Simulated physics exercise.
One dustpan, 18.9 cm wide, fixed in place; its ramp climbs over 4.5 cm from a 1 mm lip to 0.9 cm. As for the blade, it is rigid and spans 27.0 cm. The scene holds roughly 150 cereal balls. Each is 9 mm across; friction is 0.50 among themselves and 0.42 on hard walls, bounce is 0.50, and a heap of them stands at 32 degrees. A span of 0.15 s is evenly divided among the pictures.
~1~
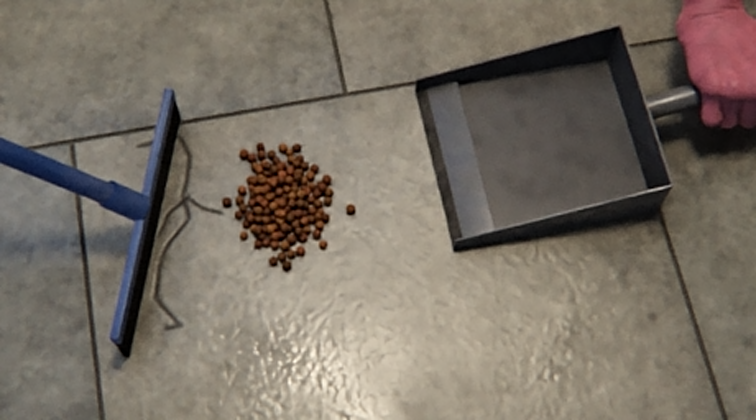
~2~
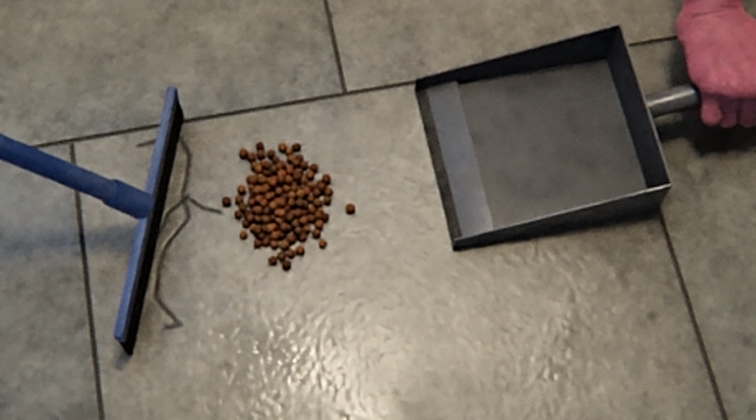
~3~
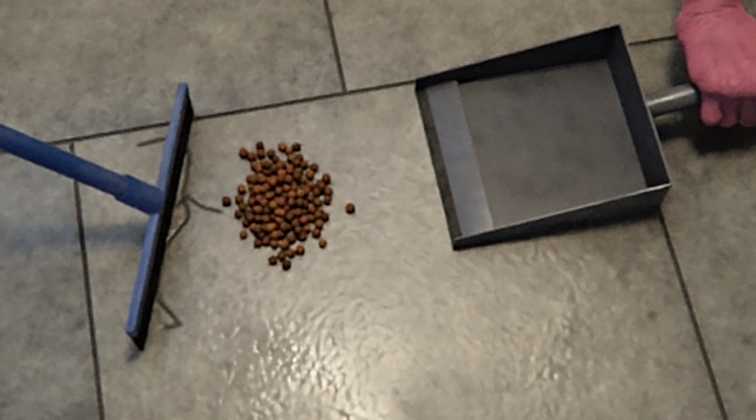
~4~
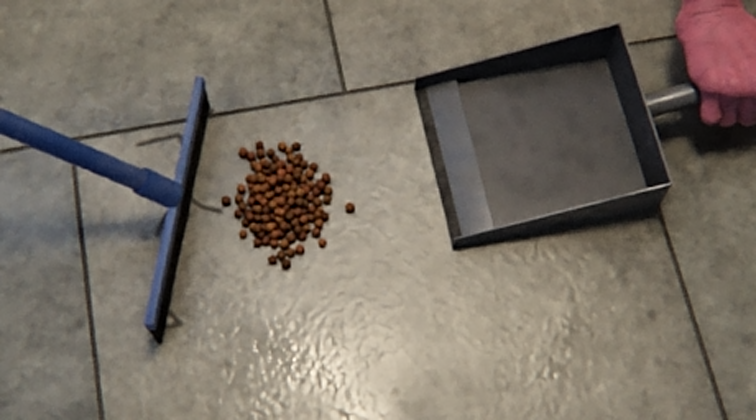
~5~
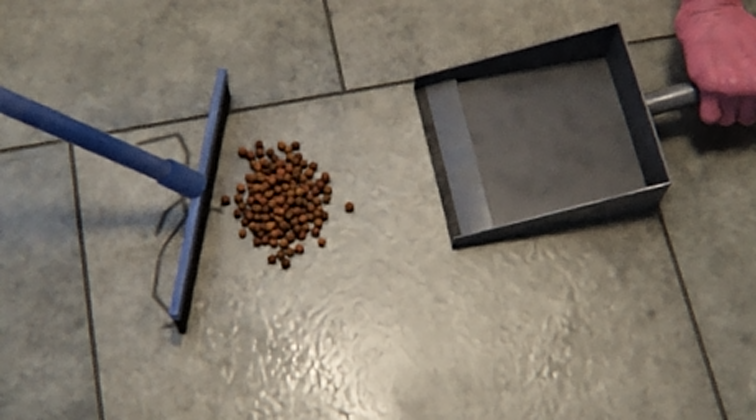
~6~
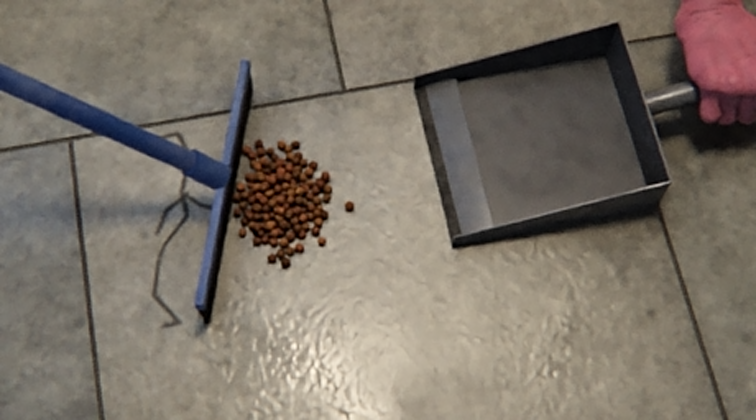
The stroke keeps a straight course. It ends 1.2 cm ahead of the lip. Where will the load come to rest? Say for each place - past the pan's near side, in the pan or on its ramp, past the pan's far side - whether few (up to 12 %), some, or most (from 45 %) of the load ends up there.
Near side: Some, pan: Some, far side: Few.
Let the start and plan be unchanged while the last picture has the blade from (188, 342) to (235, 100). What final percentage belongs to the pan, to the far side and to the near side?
Pan: 25, far side: 0, near side: 30.
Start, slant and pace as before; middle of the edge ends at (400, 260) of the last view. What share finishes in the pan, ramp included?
I'd expect around 30 per cent.
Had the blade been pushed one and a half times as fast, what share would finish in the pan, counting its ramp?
In that case close to 50 per cent.
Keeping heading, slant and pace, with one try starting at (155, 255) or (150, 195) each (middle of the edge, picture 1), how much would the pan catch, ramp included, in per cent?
Estimates: 30 percent and 20 percent.
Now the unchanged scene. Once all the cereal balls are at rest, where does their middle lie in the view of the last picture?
I'd put it at about (429, 182).
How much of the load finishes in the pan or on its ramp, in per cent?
Around 20 in a hundred finish there.
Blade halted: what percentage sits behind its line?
Around 0 per cent.
Then, 0.12 s after the last picture, middle of the blade 13 cm from the lip; 0 % over the lip, far side 0 %, near side 0 %.
Then, 0.19 s after the last picture, middle of the blade 7 cm from the lip; 0 % over the lip, far side 0 %, near side 10 %.
Then, 0.41 s after the last picture, middle of the blade 6 cm from the lip; 25 % over the lip, far side 0 %, near side 15 %.
In the end, near side 15 %, pan 20 %, far side 0 %, in front of the lip or behind the blade 60 %.
